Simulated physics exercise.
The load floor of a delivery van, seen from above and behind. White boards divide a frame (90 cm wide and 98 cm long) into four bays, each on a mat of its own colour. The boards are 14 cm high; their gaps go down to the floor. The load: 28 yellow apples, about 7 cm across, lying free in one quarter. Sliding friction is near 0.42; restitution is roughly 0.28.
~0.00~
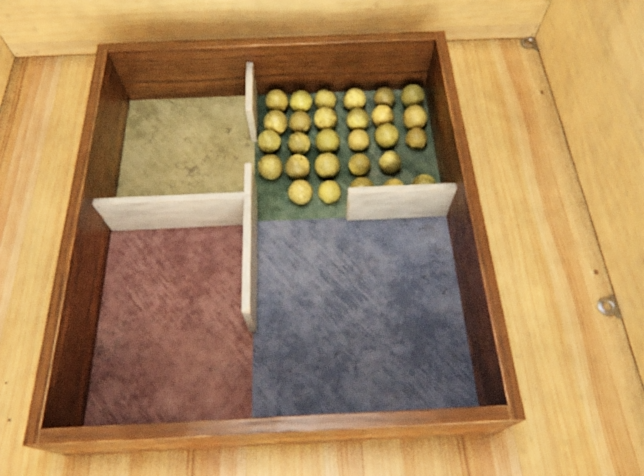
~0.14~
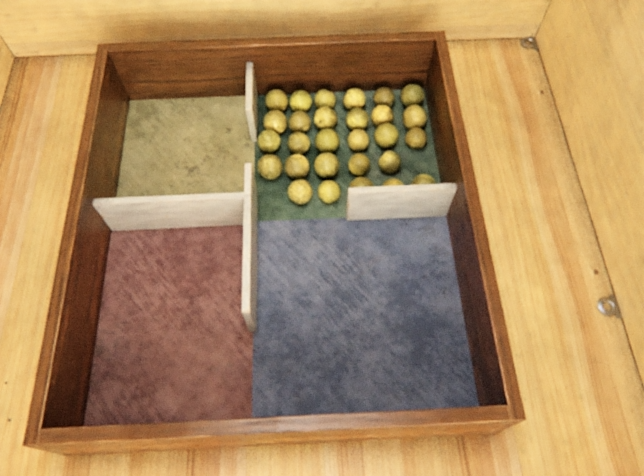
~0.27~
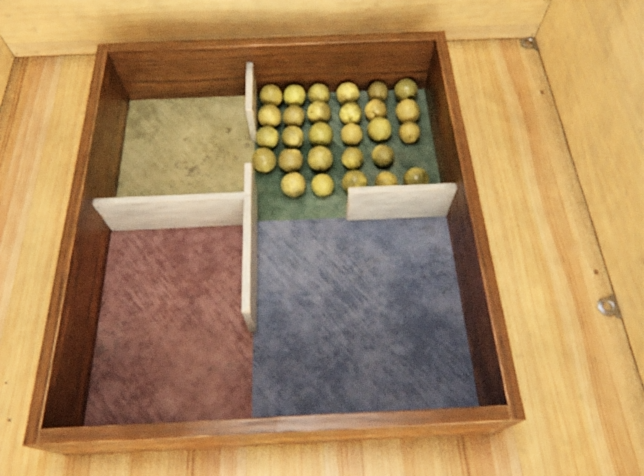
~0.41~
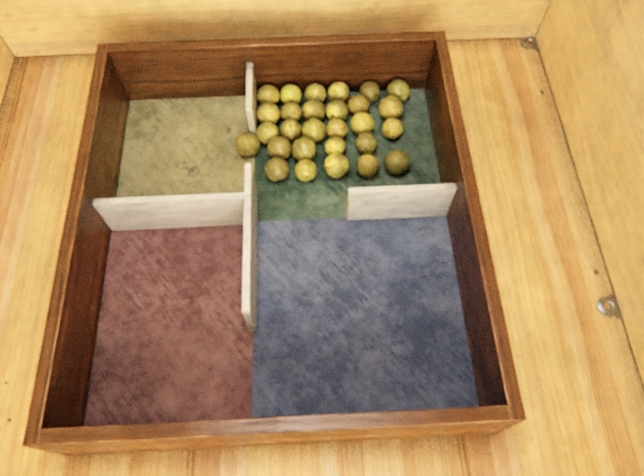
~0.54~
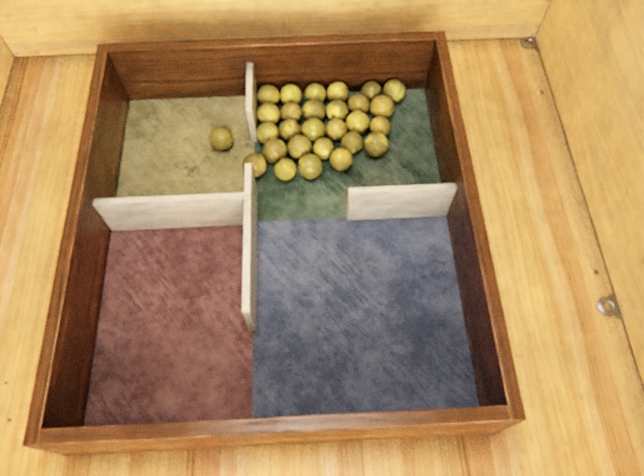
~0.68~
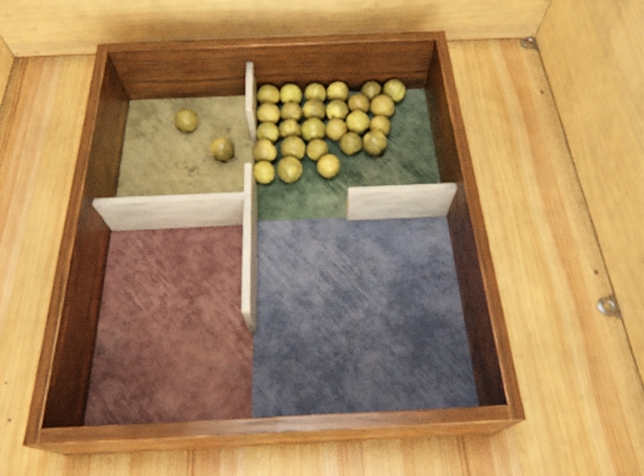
Yellow apples shift left across the green mat, and two roll onto the yellow mat.
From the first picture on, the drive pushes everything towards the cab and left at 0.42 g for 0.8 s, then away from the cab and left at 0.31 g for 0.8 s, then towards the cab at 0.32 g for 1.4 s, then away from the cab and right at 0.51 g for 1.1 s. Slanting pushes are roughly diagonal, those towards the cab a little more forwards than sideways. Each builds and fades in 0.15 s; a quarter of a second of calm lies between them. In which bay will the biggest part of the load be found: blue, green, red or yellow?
Look in the green bay.
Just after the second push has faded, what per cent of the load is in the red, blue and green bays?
Red 0, blue 30, green 40 per cent.
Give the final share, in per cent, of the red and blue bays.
About: Red 0, blue 20 per cent.
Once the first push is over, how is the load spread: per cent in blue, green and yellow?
Blue 0, green 80, yellow 20 per cent.
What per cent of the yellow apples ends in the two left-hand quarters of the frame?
Some 10 per cent.
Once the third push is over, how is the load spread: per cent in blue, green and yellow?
Blue 0, green 60, yellow 40 per cent.
After push 1 (1.04 s), 23 in the green bay and 5 in the yellow bay.
After push 2 (2.09 s), 8 in the blue bay, 11 in the green bay and 9 in the yellow bay.
After push 3 (3.74 s), 17 in the green bay and 11 in the yellow bay.
After push 4 (5.09 s), 5 in the blue bay, 20 in the green bay and 3 in the yellow bay.
Outcome (at 5.68 s), 5 in the blue bay, 20 in the green bay and 3 in the yellow bay.
